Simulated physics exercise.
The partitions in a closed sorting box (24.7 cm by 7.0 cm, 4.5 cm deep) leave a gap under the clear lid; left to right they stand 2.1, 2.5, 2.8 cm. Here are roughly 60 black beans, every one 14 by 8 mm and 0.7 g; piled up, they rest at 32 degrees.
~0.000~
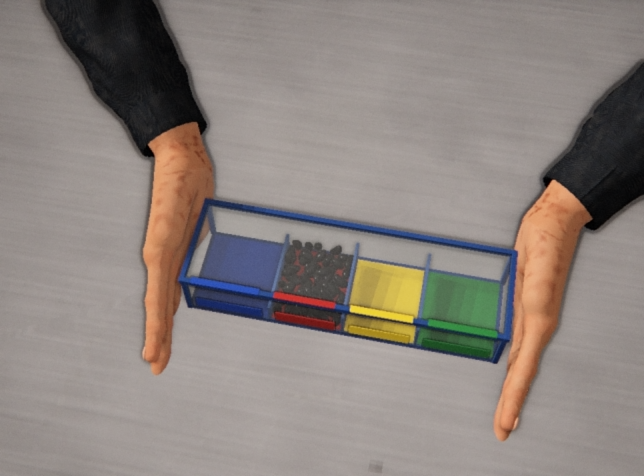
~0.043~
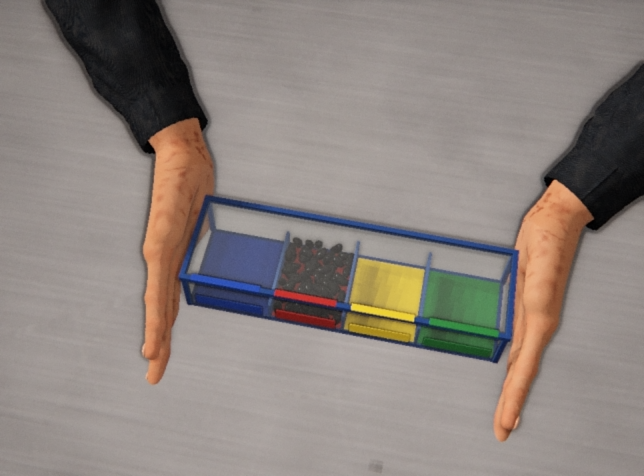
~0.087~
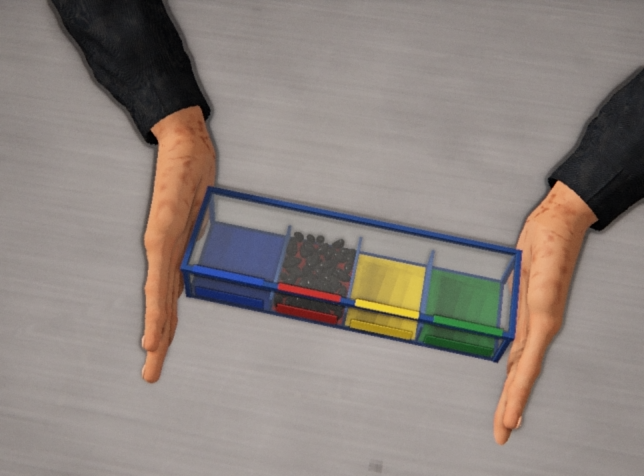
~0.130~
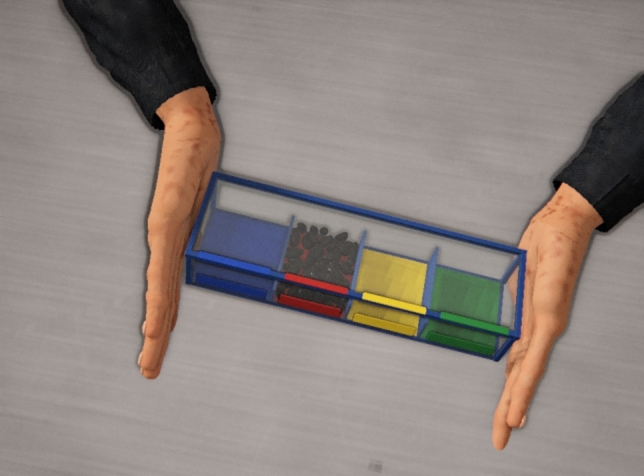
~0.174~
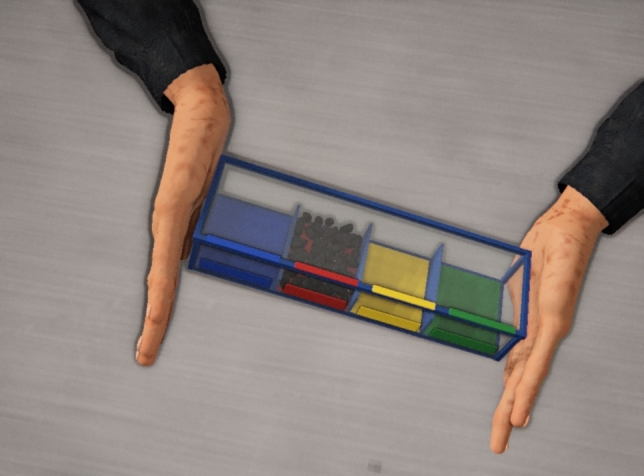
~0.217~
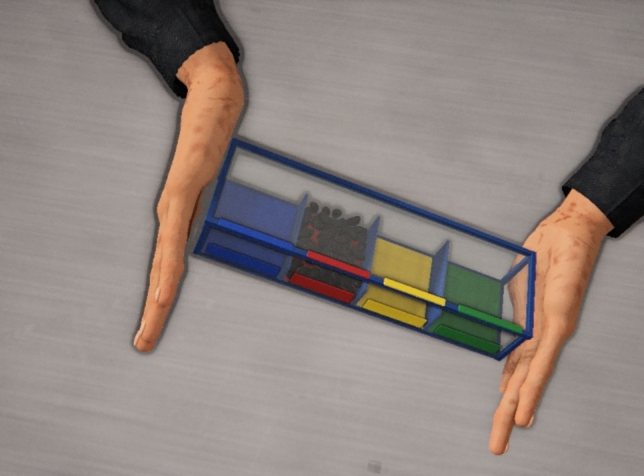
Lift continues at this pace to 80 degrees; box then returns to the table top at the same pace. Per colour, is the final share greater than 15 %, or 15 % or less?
Red: Greater than 15 %, blue: 15 % or less, green: Greater than 15 %, yellow: Greater than 15 %.
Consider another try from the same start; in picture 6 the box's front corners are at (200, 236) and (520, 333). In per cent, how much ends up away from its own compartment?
Estimate: Near 50 %.
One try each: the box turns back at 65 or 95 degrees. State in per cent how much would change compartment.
I'd put them near 25 and 85 percent in that order.
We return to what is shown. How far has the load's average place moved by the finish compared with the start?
I'd say close to 6.5 cm in total.
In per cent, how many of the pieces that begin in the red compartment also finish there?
Around 40 percent stays put.
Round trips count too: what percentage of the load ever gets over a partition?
Close to 55 in a hundred.
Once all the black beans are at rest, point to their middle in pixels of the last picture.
(398, 285) or so.
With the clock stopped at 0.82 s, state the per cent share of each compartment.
Red 70, blue 0, green 5, yellow 25.
Then, at 0.82 s, tilt 79 degrees; red 70 %, green 5 %, yellow 25 %.
After 1.23 s, tilt 33 degrees; red 45 %, green 30 %, yellow 25 %.
After 1.71 s, tilt 0 degrees; red 45 %, green 30 %, yellow 25 %.
At rest (2.1 s), red 45 %, blue 0 %, green 30 %, yellow 25 %.
